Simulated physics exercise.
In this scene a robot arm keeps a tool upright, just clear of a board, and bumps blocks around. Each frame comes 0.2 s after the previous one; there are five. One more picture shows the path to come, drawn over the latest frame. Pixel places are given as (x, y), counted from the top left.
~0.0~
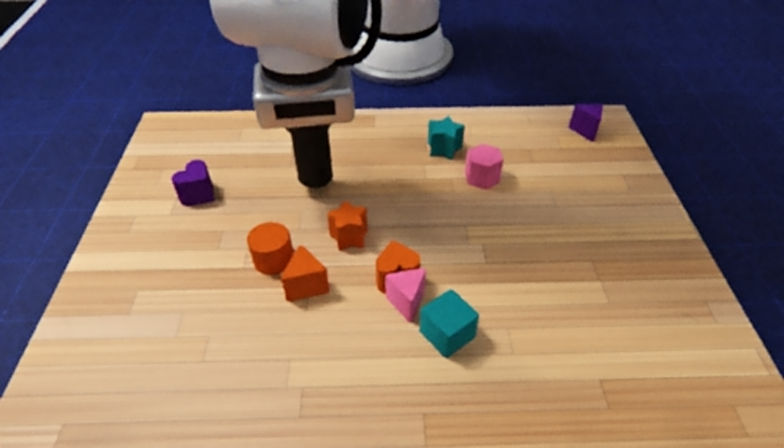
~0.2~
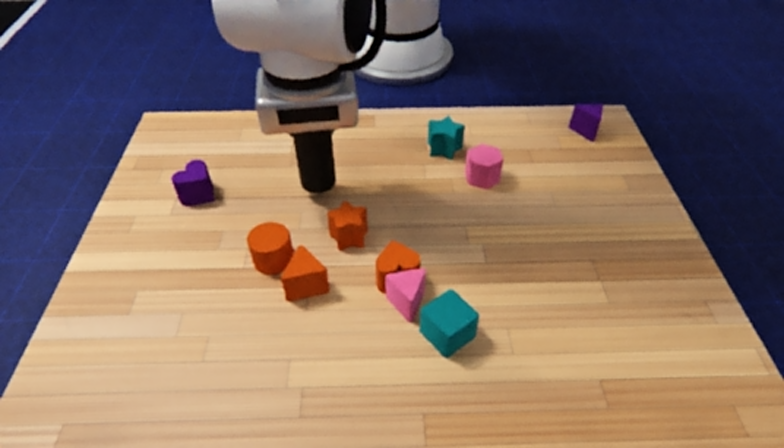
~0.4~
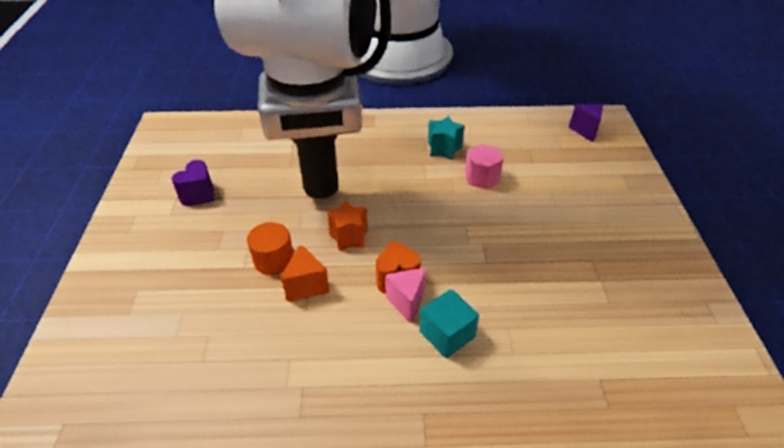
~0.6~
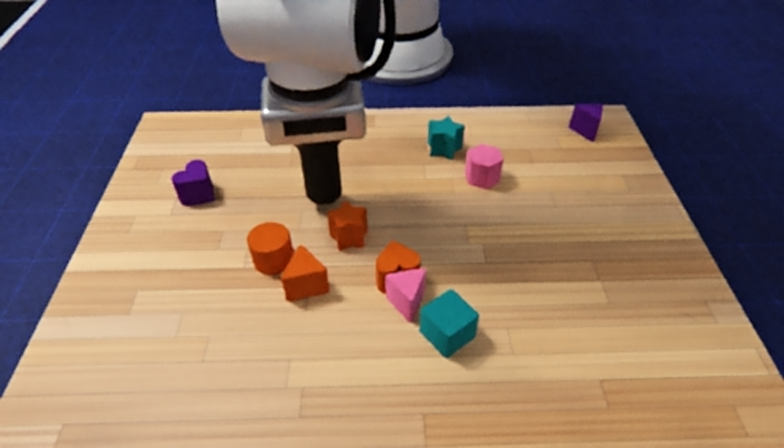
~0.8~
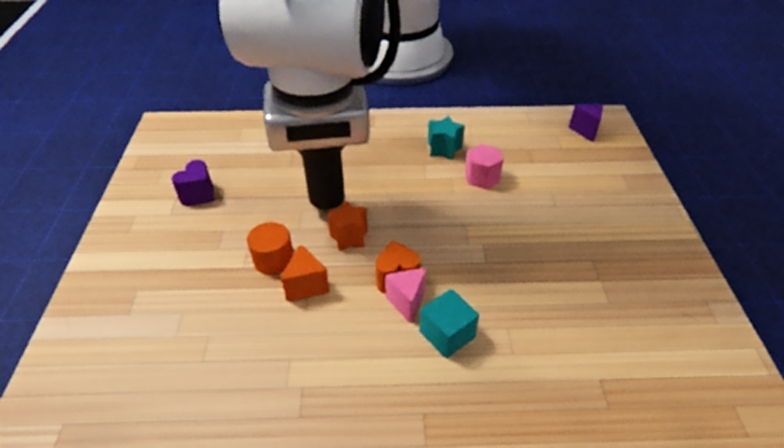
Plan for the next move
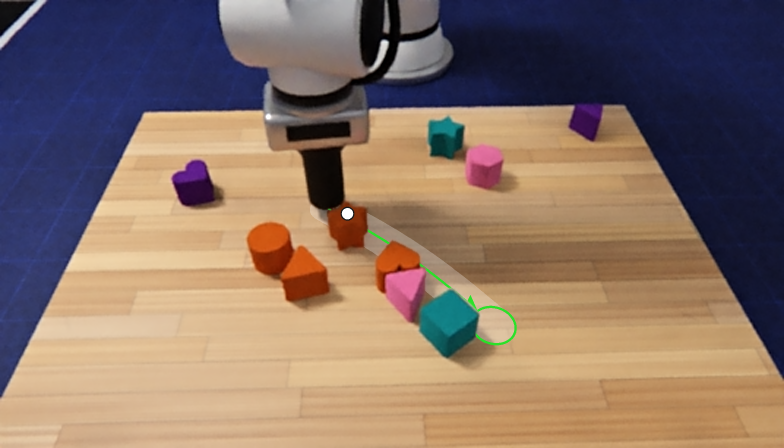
On a pale wooden board, a white robot arm holds a black tool upright among scattered orange, pink, teal and purple blocks. The arm moves the tool a short way toward the viewer and slightly right, drawing close to the orange star, while the blocks all stay where they are.
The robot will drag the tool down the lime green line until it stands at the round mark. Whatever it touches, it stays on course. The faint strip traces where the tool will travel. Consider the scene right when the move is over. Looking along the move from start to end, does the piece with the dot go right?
Yes, it checks out.
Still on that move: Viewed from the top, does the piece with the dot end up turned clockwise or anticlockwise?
Turns clockwise.
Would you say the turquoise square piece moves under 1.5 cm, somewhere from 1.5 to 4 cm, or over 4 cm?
Verdict: Less than 1.5 cm.
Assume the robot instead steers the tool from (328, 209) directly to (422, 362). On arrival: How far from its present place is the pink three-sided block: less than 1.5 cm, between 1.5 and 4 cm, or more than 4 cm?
Beyond 4 cm.
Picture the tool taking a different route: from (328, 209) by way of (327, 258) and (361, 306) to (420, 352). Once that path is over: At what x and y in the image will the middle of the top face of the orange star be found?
The centre of its top will be at (362, 234).
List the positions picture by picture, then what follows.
Tip of the tool at (316, 177), middles of tops, orange star at (348, 214), orange heart block at (397, 257), pink three-sided block at (408, 280), turquoise square piece at (450, 311), in the first frame.
Tool at (318, 182), nothing pushed, in the second frame.
Tool at (321, 187), nothing pushed, in the third frame.
Tool at (324, 192), nothing pushed, in the fourth frame.
Tool at (327, 197), orange star at (348, 214), orange heart block at (397, 257), pink three-sided block at (408, 280), turquoise square piece at (450, 311), in the fifth frame.
The line goes from (328, 209) through (381, 239) and (436, 277) to (493, 325); the dot is on the orange star.
The first path, step by step. One third of the way, tool at (383, 229); orange star at (370, 241), turned 65° clockwise; orange heart block at (400, 260).
Two thirds of the way, tool at (437, 266); orange star at (371, 245), turned 95° clockwise; orange heart block at (399, 266); pink three-sided block at (409, 289).
At the end, tool at (496, 314); orange star at (371, 245), turned 95° clockwise; orange heart block at (399, 266); pink three-sided block at (409, 289); turquoise square piece unmoved.
